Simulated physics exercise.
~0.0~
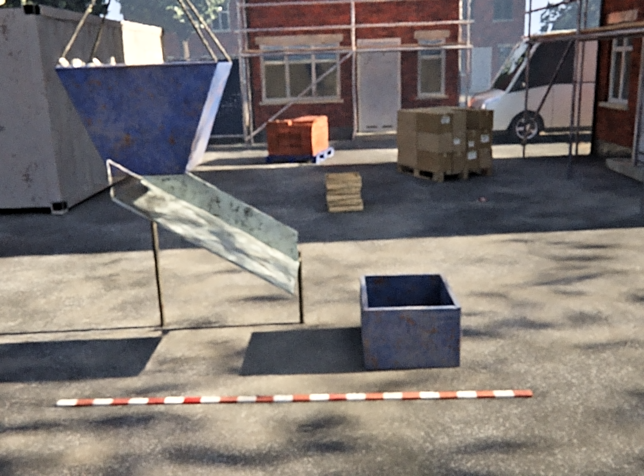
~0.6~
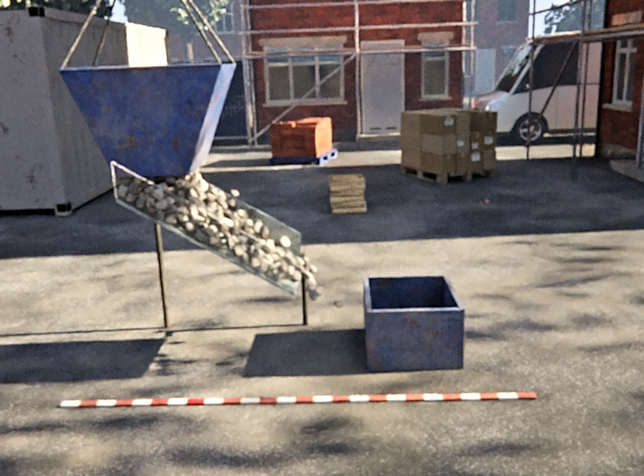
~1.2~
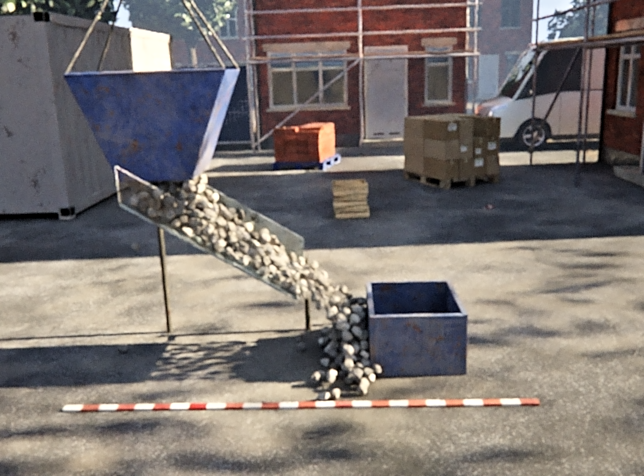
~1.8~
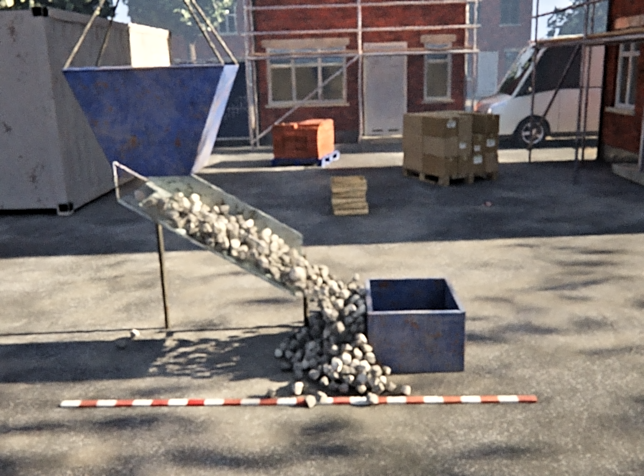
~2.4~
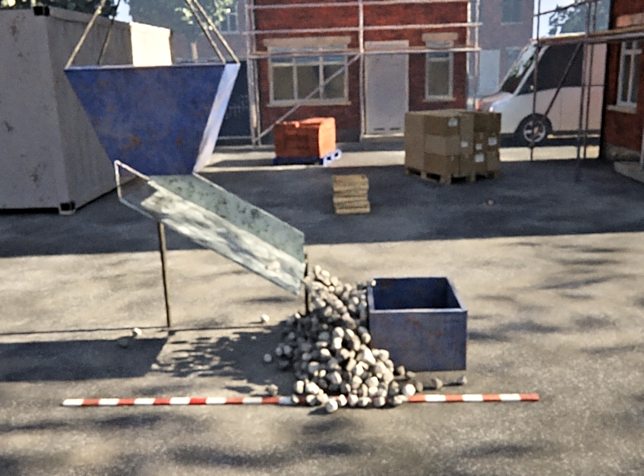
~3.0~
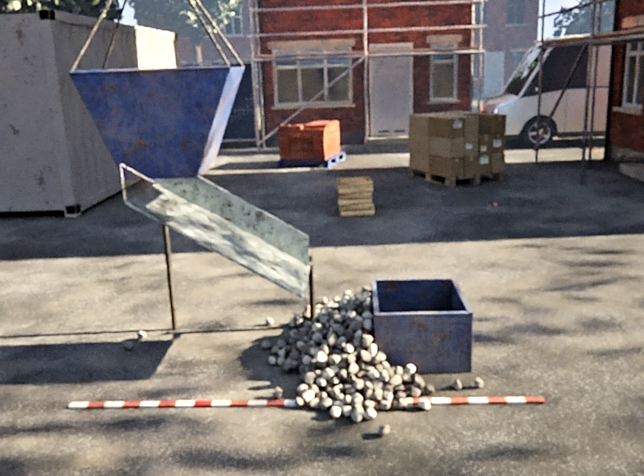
The clip opens on a paved yard where a blue hopper hangs above a sloping steel chute, with an open blue bin standing to the lower right and a red and white striped staff lying in front. Grey stones pour from the hopper and slide down the chute to the right. They drop off its lower end short of the bin and heap up against its left side. The hopper empties, the last stones leave the chute, and the pile spreads forward over the staff. At the end the stones lie still on the ground, mostly left of the bin, with a few scattered in front.
